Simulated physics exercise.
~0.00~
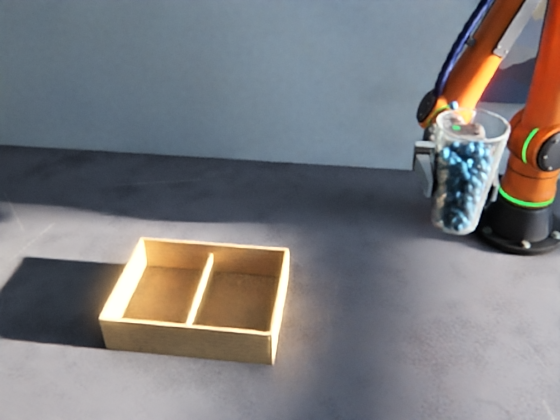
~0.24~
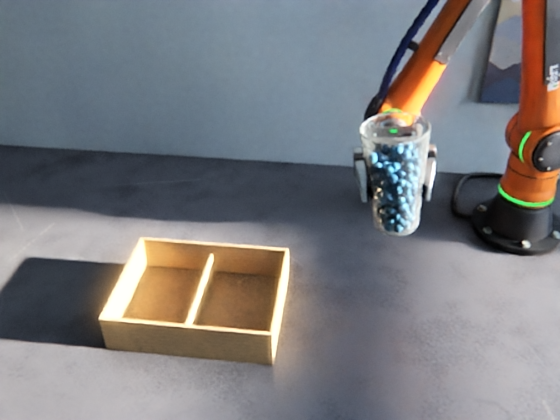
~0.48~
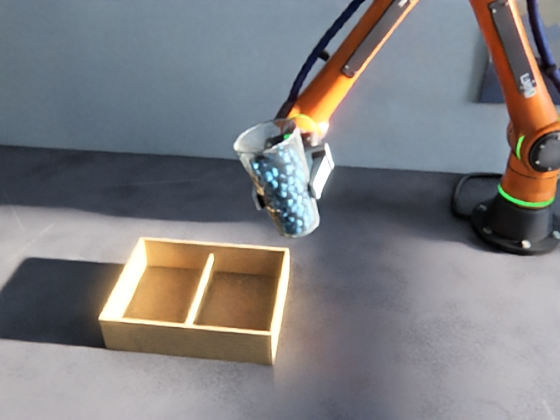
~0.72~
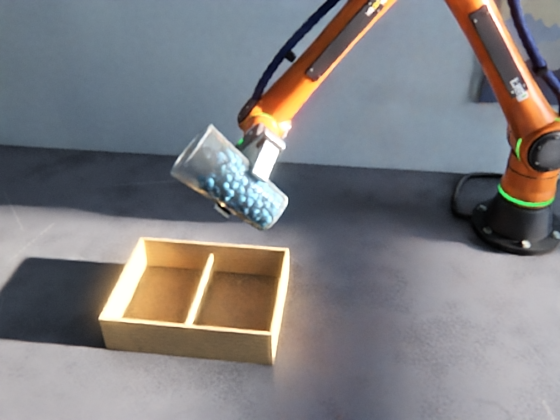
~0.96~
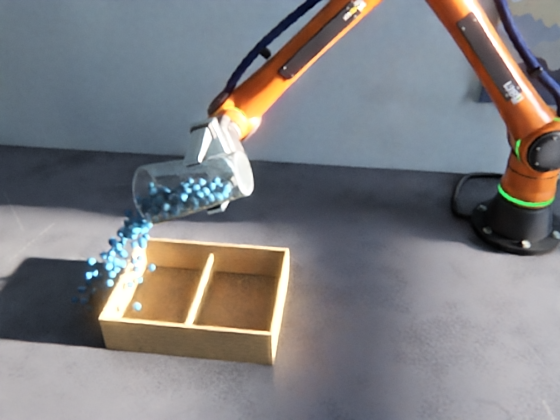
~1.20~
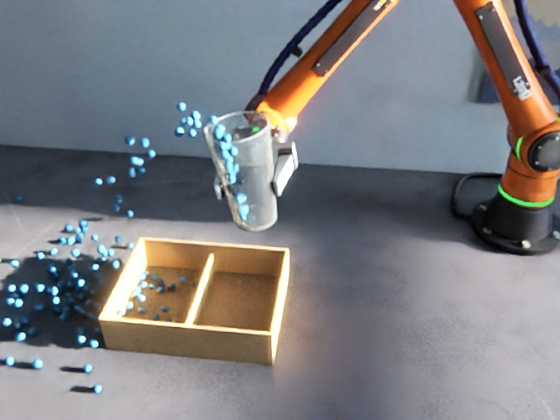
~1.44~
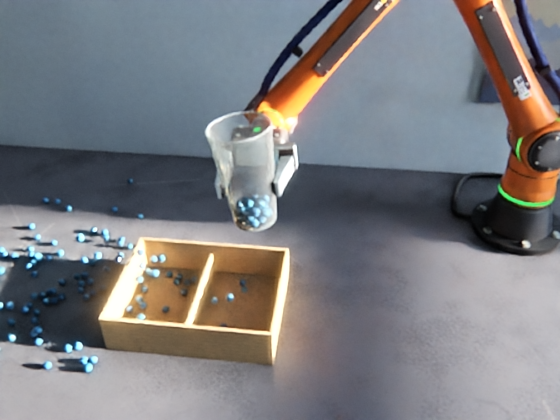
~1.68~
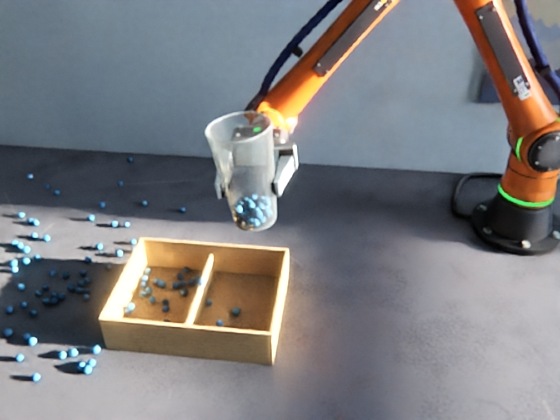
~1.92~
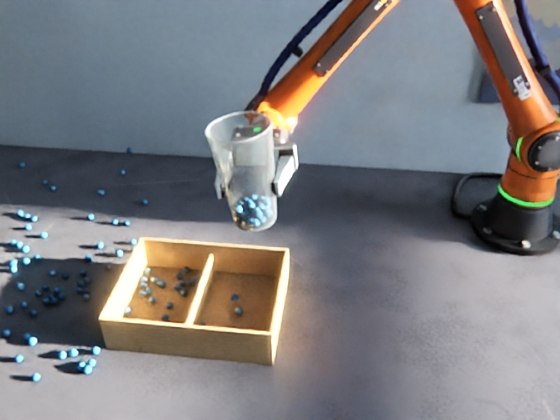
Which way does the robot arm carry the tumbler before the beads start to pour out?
The arm carries the tumbler to the left, bringing it over towards the wooden box.
